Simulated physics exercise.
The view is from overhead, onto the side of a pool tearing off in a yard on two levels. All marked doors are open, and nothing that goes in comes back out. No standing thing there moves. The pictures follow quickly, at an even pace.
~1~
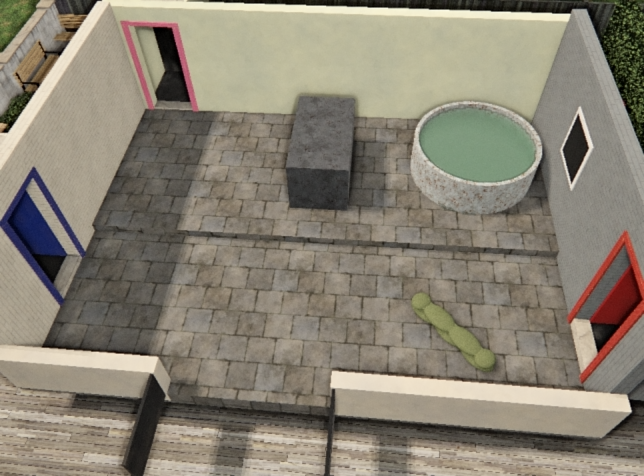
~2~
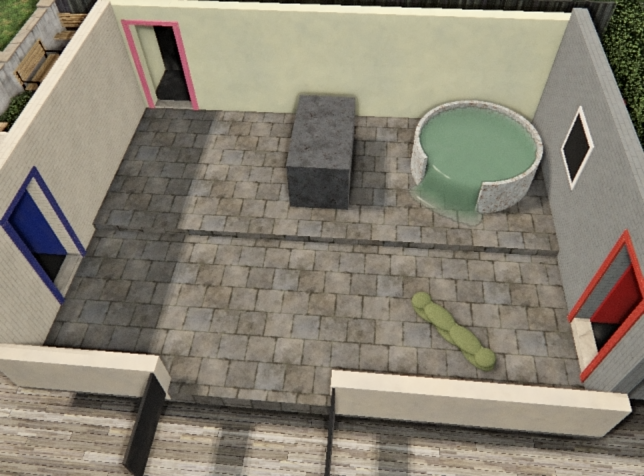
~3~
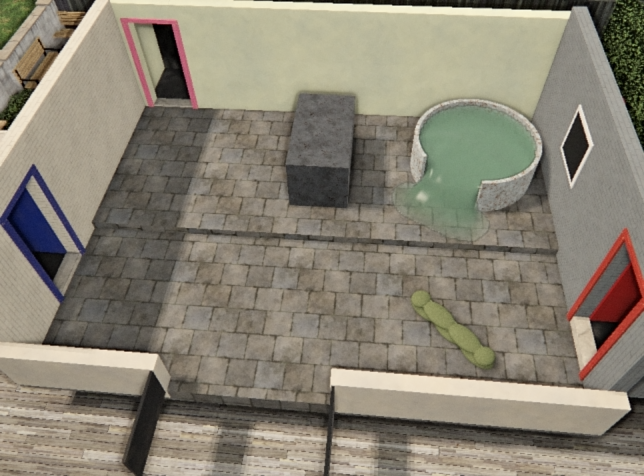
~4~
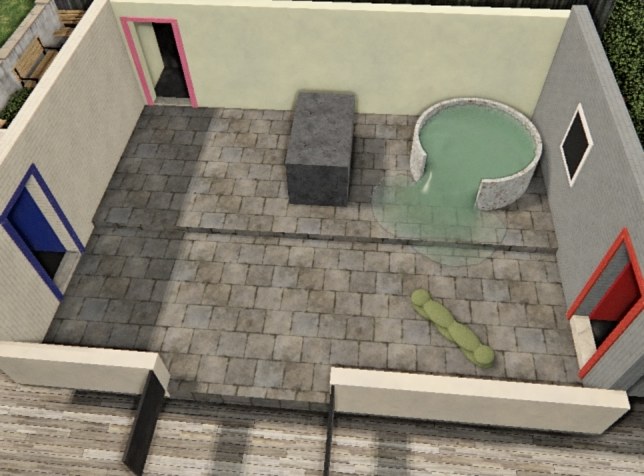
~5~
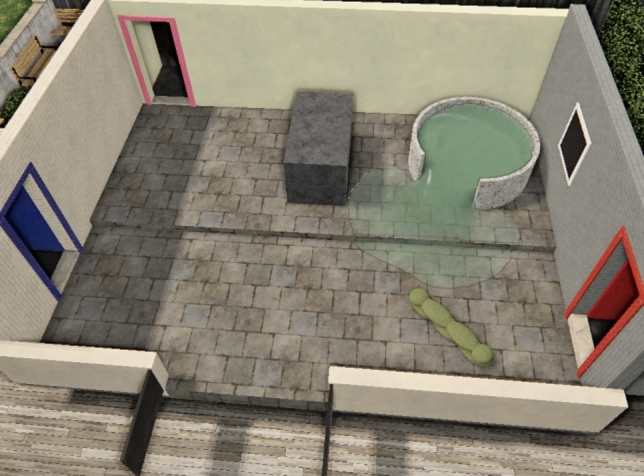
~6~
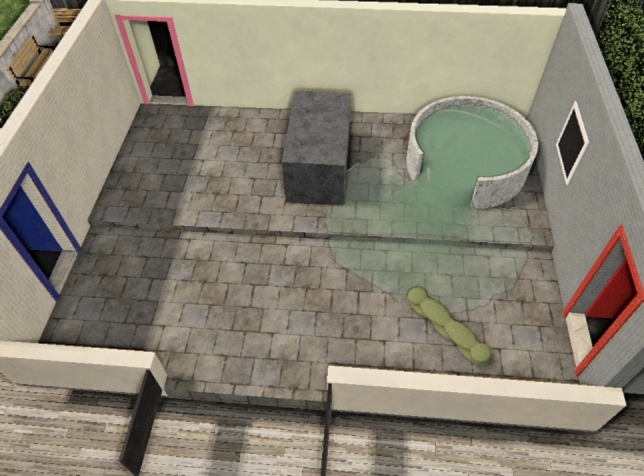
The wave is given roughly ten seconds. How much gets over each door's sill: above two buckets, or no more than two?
The blue door gets no more than two; the red door gets no more than two; the pink door gets no more than two.
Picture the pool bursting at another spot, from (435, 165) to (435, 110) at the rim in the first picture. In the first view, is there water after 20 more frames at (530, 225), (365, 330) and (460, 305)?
In the order given: Untouched, swamped and swamped.
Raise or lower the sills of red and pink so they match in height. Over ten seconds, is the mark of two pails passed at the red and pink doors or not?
Check - red door: Spills past the limit; pink door: Does not overflow.
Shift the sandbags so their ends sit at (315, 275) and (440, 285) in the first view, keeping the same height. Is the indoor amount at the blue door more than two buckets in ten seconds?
The blue one tops it.
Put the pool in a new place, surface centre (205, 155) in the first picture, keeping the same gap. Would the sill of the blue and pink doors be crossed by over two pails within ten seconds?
Per door - blue: Overshoots; pink: Falls short.
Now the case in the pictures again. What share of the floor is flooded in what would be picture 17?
By my count, 45 percent.
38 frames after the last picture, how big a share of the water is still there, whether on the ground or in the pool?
78 %.
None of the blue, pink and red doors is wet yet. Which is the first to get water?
Answer: The red one.
A moment on, water covers 30 % of the floor; the blue door not reached, the red door not reached, the pink door not reached.
Next, water covers 45 % of the floor; the blue door not reached, the red door wet at the sill, nothing in, the pink door not reached.
Then, water covers 55 % of the floor; the blue door wet at the sill, nothing in, the red door under two buckets in, the pink door not reached.
Later, water covers 60 % of the floor; the blue door wet at the sill, nothing in, the red door under two buckets in, the pink door not reached.
In the end, water covers 60 % of the floor; the blue door under two buckets in, the red door under two buckets in, the pink door not reached.
